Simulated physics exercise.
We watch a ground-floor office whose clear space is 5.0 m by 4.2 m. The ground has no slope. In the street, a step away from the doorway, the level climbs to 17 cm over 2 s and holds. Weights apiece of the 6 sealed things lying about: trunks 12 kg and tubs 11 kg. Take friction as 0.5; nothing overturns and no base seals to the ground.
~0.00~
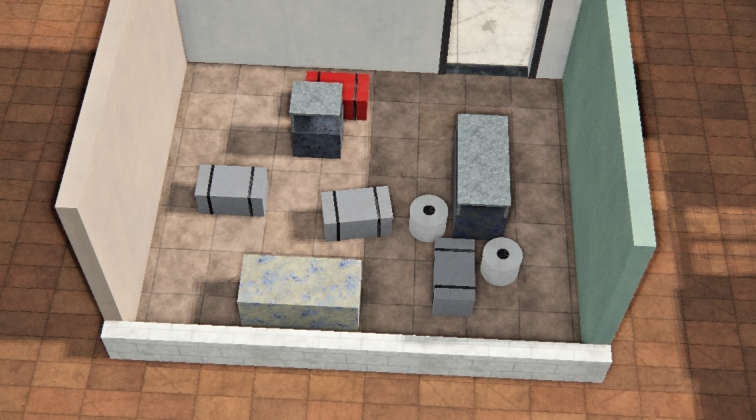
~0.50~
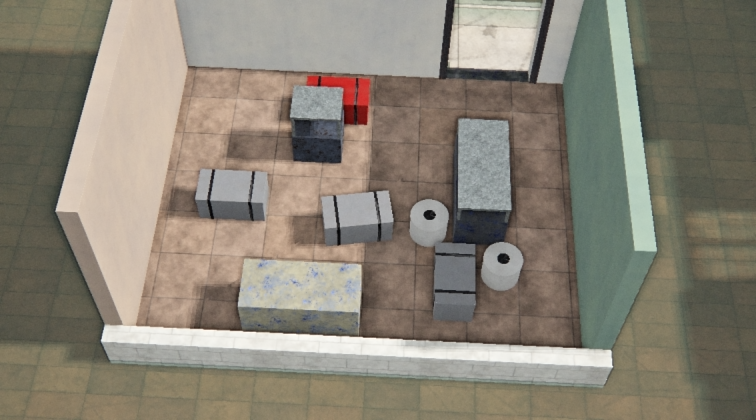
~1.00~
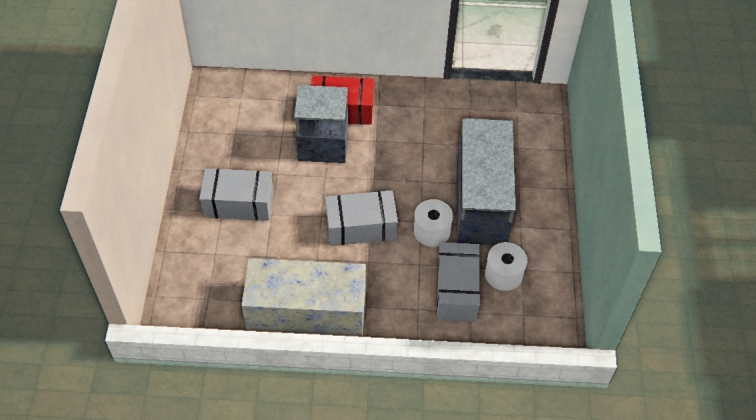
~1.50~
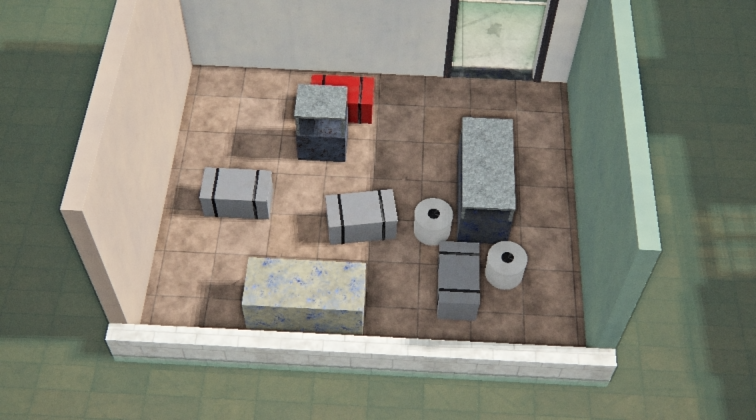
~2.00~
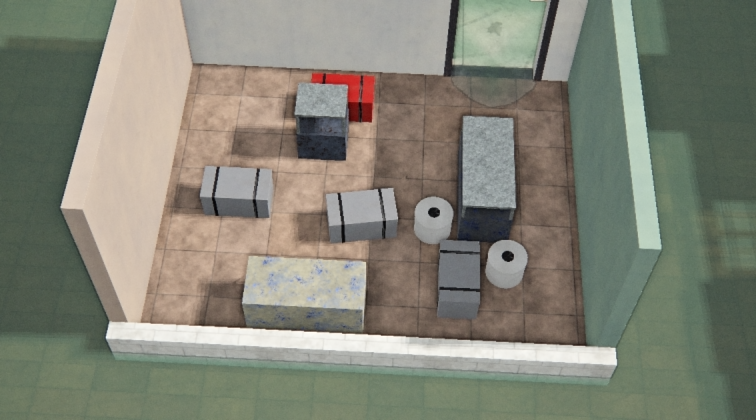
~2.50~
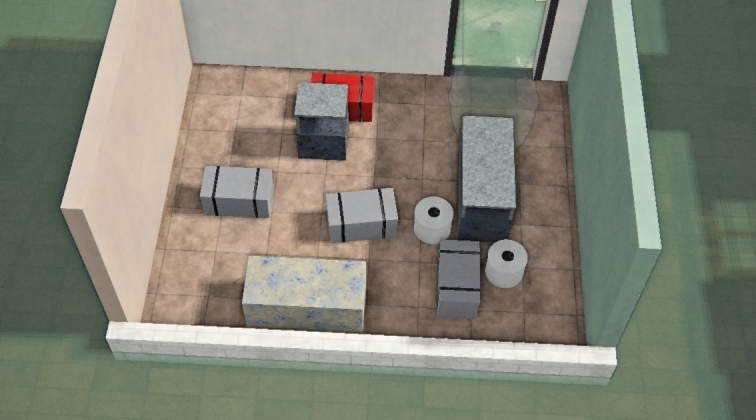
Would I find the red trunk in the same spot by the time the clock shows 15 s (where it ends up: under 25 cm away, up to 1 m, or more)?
Red trunk moves a short way.
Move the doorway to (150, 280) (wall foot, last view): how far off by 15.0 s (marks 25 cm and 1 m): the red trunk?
Then the red trunk moves a short way.
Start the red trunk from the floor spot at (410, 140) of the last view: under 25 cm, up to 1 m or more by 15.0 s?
It ends far away.
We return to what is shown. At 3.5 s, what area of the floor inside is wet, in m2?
Roughly 4.5 m2.
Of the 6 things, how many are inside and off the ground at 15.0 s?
At that moment 6.
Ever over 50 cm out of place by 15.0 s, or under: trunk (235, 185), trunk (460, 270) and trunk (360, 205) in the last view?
In that order: More, more, over.
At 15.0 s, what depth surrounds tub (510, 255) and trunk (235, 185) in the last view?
Roughly 9 and 7 cm.
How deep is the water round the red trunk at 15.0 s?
Roughly 8 cm.
After 3.5 s the red trunk is near (342, 88), 0.0 m from its start, aground; 0 afloat.
After 6.8 s the red trunk is near (342, 88), 0.0 m from its start, aground; 0 afloat.
After 11.0 s the red trunk is near (342, 84), 0.1 m from its start, aground; 3 afloat.
After 15.0 s the red trunk is near (338, 61), 0.4 m from its start, afloat; 6 afloat.
